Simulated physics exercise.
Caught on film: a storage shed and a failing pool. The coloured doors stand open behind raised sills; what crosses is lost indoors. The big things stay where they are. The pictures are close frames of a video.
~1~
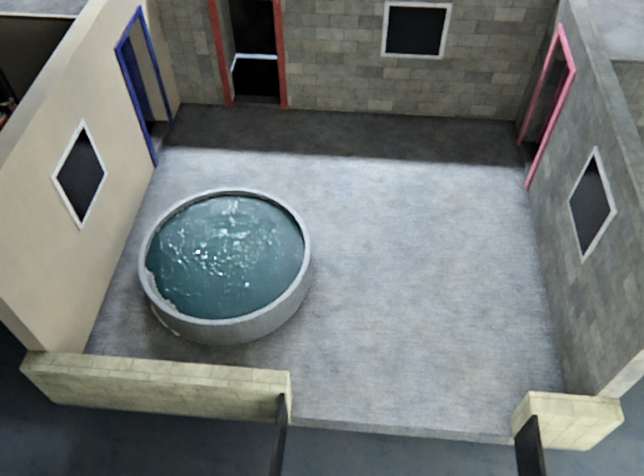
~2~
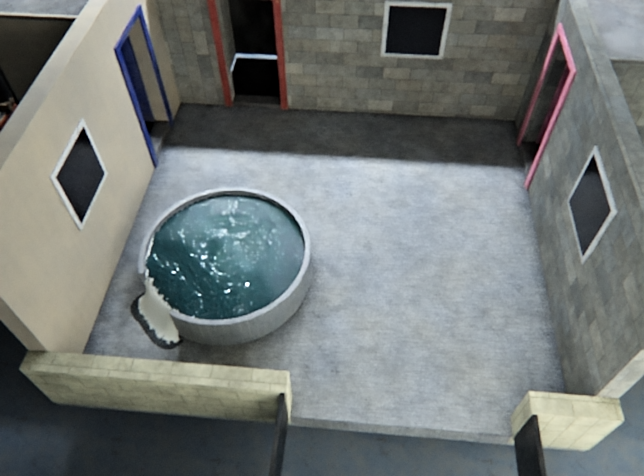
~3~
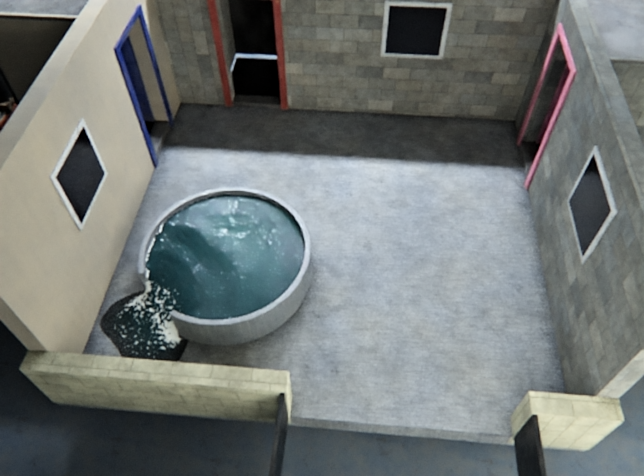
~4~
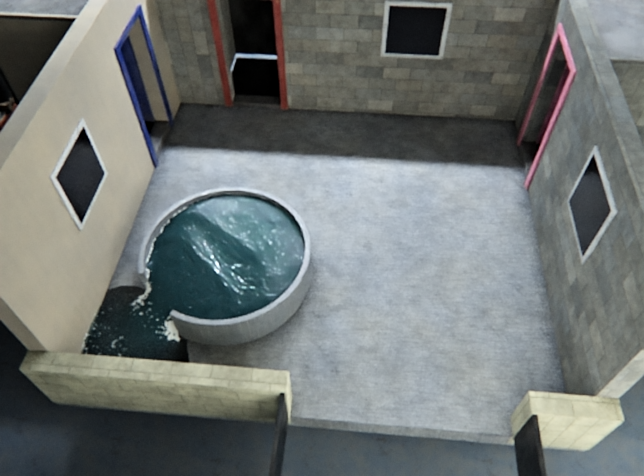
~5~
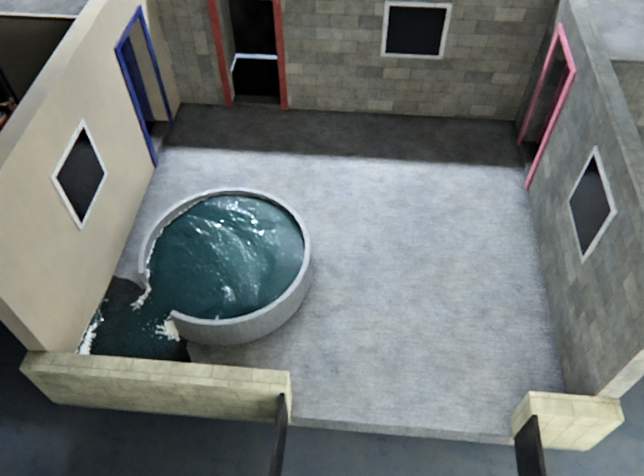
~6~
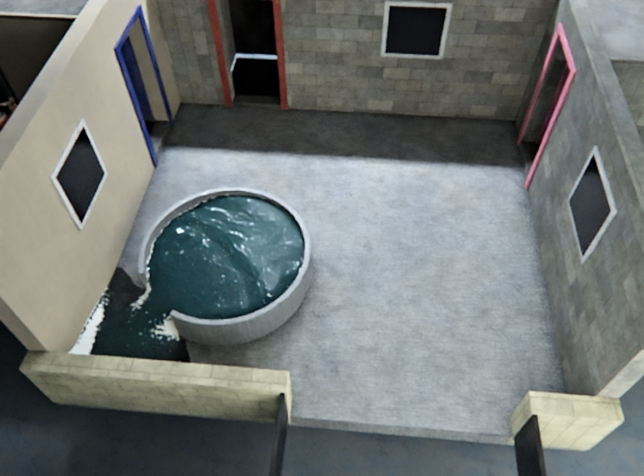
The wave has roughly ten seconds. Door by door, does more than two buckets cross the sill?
The red door stays under that; the pink door stays under that; the blue door stays under that.
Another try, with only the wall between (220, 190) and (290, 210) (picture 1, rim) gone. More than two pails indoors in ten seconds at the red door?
The red one lets more in.
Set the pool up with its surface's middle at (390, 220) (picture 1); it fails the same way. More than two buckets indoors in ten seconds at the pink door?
In short: The pink one stays under.
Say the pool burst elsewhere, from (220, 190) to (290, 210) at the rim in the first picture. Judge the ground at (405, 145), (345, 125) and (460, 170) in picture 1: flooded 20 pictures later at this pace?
In turn: Awash, flooded, under water.
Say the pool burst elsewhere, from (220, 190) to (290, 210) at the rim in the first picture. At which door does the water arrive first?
First comes the one in red.
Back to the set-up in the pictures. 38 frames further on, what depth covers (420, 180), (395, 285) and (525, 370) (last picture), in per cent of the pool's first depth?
In turn 0, 4 and 18 in a hundred.
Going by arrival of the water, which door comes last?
Last comes the door marked pink.
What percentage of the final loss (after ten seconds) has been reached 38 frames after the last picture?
About 50 per cent.
A moment on, water covers 10 % of the floor; the red door not reached, the pink door not reached, the blue door not reached.
Next, water covers 15 % of the floor; the red door not reached, the pink door not reached, the blue door not reached.
Then, water covers 45 % of the floor; the red door not reached, the pink door not reached, the blue door wet at the sill, nothing in.
Later, water covers 65 % of the floor; the red door under two buckets in, the pink door wet at the sill, nothing in, the blue door wet at the sill, nothing in.
In the end, water covers 90 % of the floor; the red door under two buckets in, the pink door wet at the sill, nothing in, the blue door wet at the sill, nothing in.
